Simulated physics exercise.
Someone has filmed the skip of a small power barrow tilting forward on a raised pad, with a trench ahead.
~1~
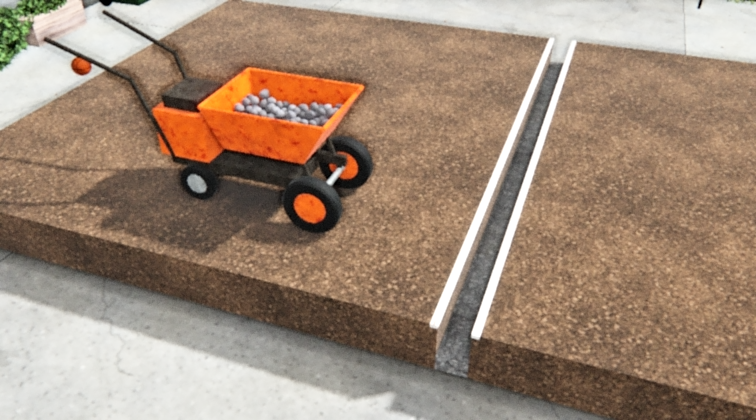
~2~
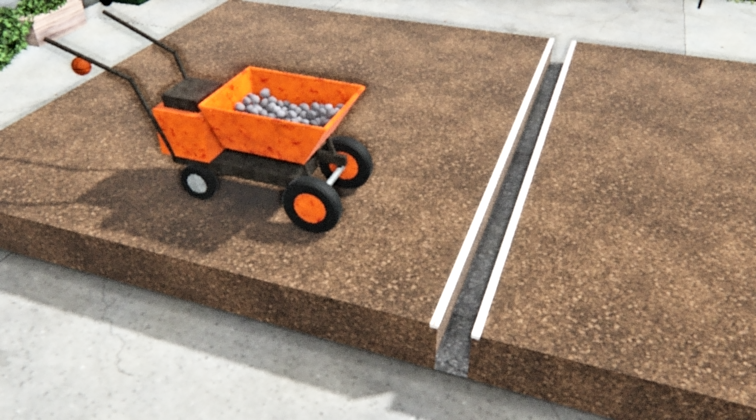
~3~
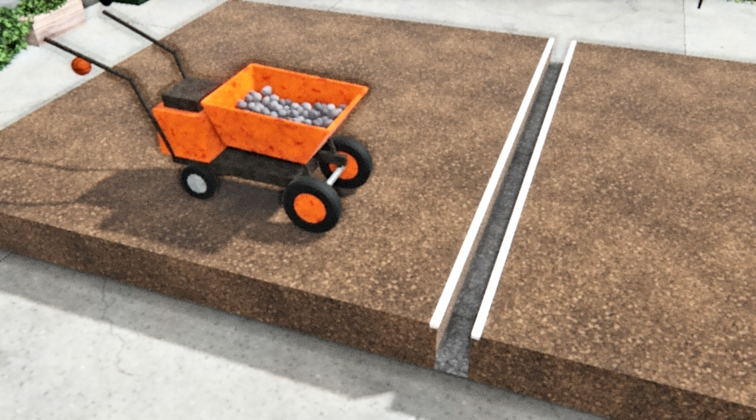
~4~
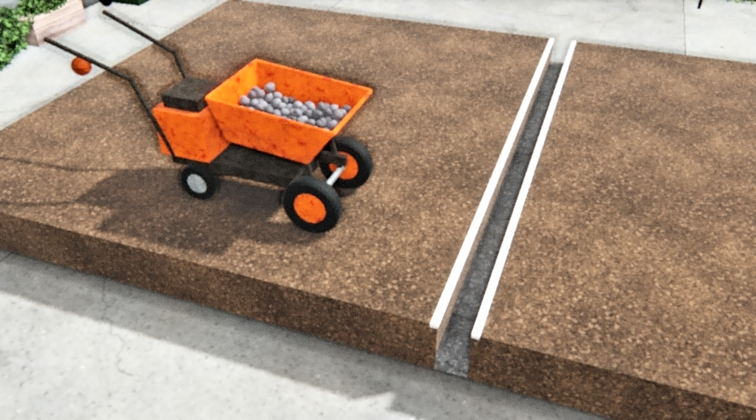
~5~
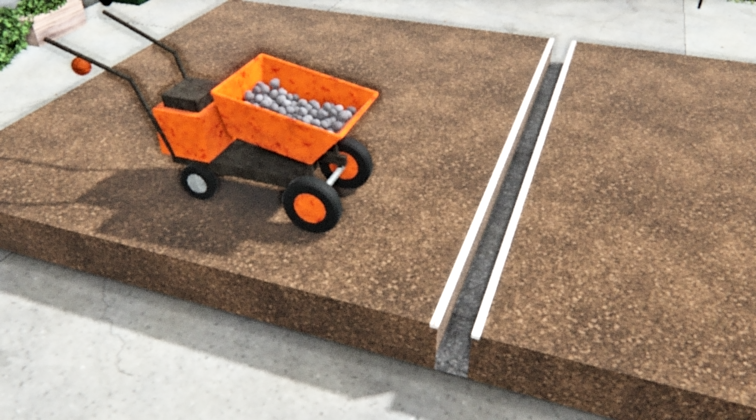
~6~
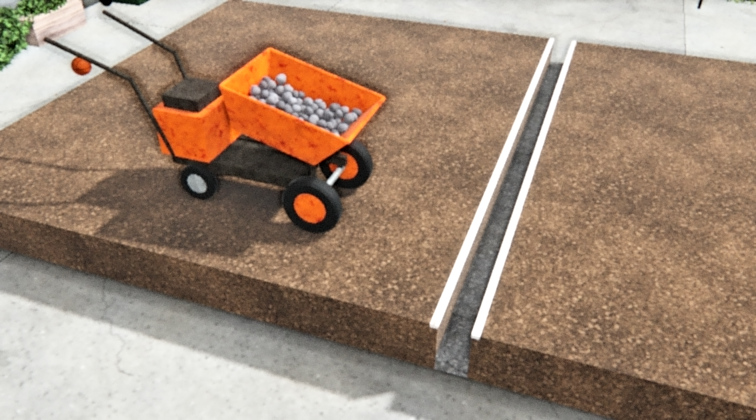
The video shows an orange barrow loaded with round grey cobbles standing still on a raised brown pad, left of a narrow white-edged trench, as its skip, level at first, gradually tilts forward to the right while the wheels stay in place.
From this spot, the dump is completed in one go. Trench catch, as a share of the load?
Below half.
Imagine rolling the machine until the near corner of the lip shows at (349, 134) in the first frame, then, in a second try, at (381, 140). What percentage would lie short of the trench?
First try: Some 40 %; second try: 0 %.
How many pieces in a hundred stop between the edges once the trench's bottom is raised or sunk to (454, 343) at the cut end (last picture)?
The share would be roughly 30 per cent.
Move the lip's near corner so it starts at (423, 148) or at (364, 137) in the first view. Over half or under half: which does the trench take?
Result A - a minority; result B - a majority.
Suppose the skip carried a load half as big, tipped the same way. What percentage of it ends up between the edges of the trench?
Share: Approx. 20 %.
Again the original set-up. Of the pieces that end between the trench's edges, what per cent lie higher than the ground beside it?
It works out at about 0 percent.
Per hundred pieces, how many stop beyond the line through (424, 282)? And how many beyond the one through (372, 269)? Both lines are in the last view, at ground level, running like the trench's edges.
Around 50 per cent for the first, and 100 per cent for the second.
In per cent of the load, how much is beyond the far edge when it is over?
Roughly 5 percent of the pieces, I think.
Soon, skip tipped steeply; all in the skip.
A while on, skip tipped right over; nearly all in the skip; a small part short of the trench; a stray few falling.
Towards the end, skip tipped right over; about a quarter in the skip; about two thirds short of the trench; about a quarter in or heaped over the trench; a stray few beyond it.
Finally, skip tipped right over; a stray few in the skip; about two thirds short of the trench; about a quarter in or heaped over the trench; a stray few beyond it.
